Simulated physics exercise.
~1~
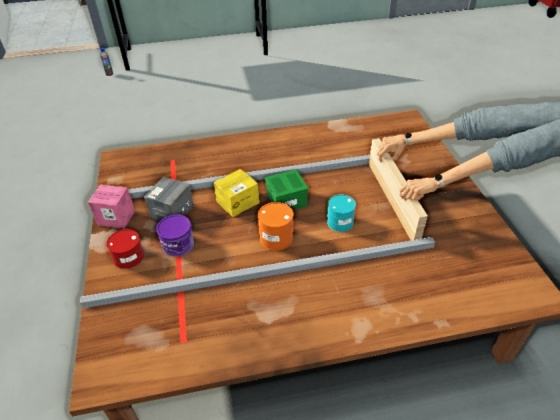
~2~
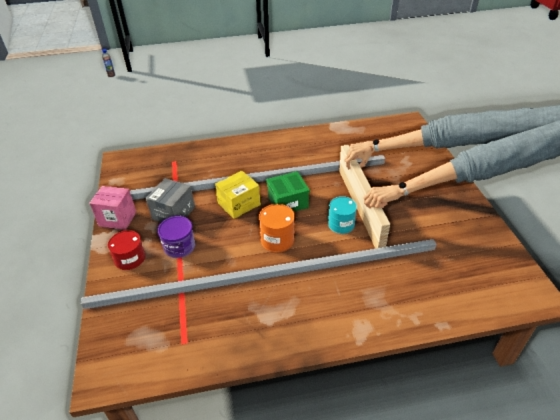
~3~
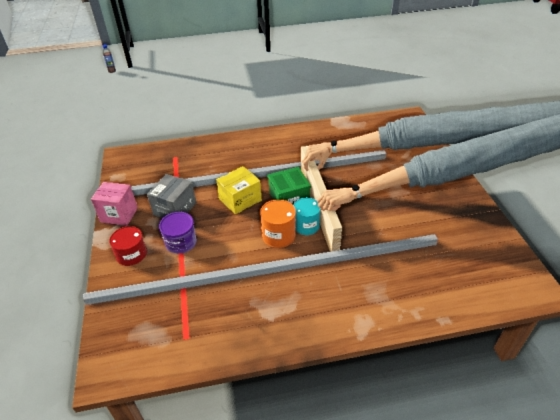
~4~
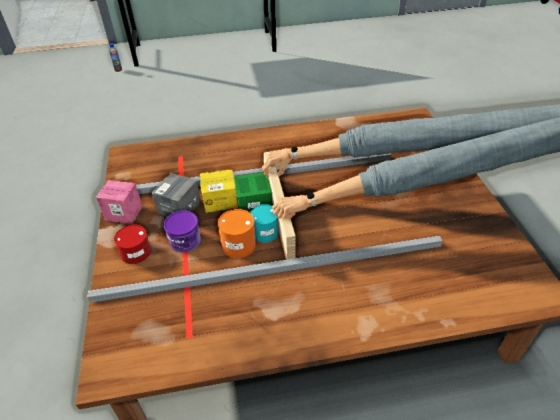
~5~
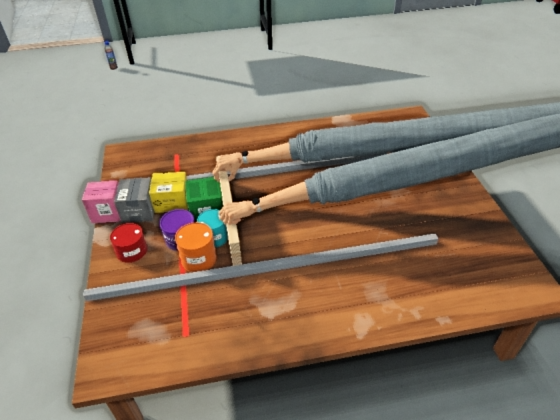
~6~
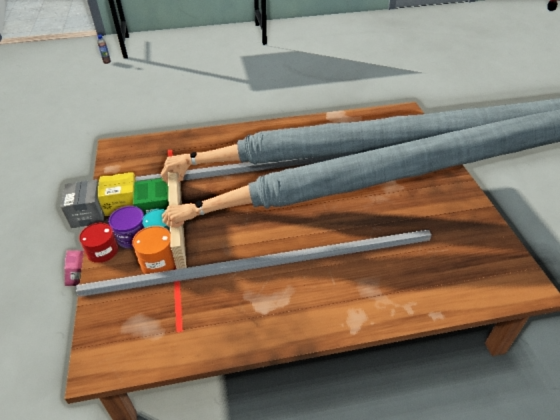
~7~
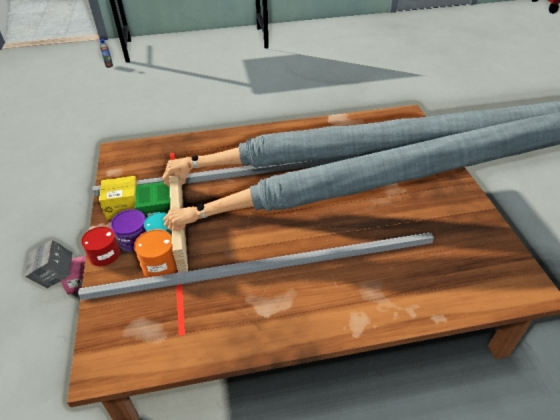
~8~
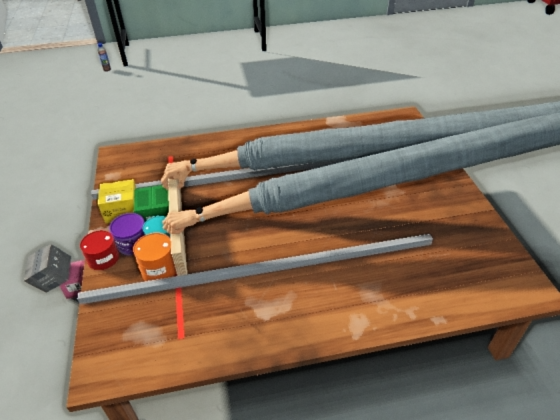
The video shows two hands pushing a plank left across a wooden platform, crowding colourful boxes and tubs together between two rails. The pink box and then the grey one go off the left edge, and the plank stops at the red tape with the others still aboard.
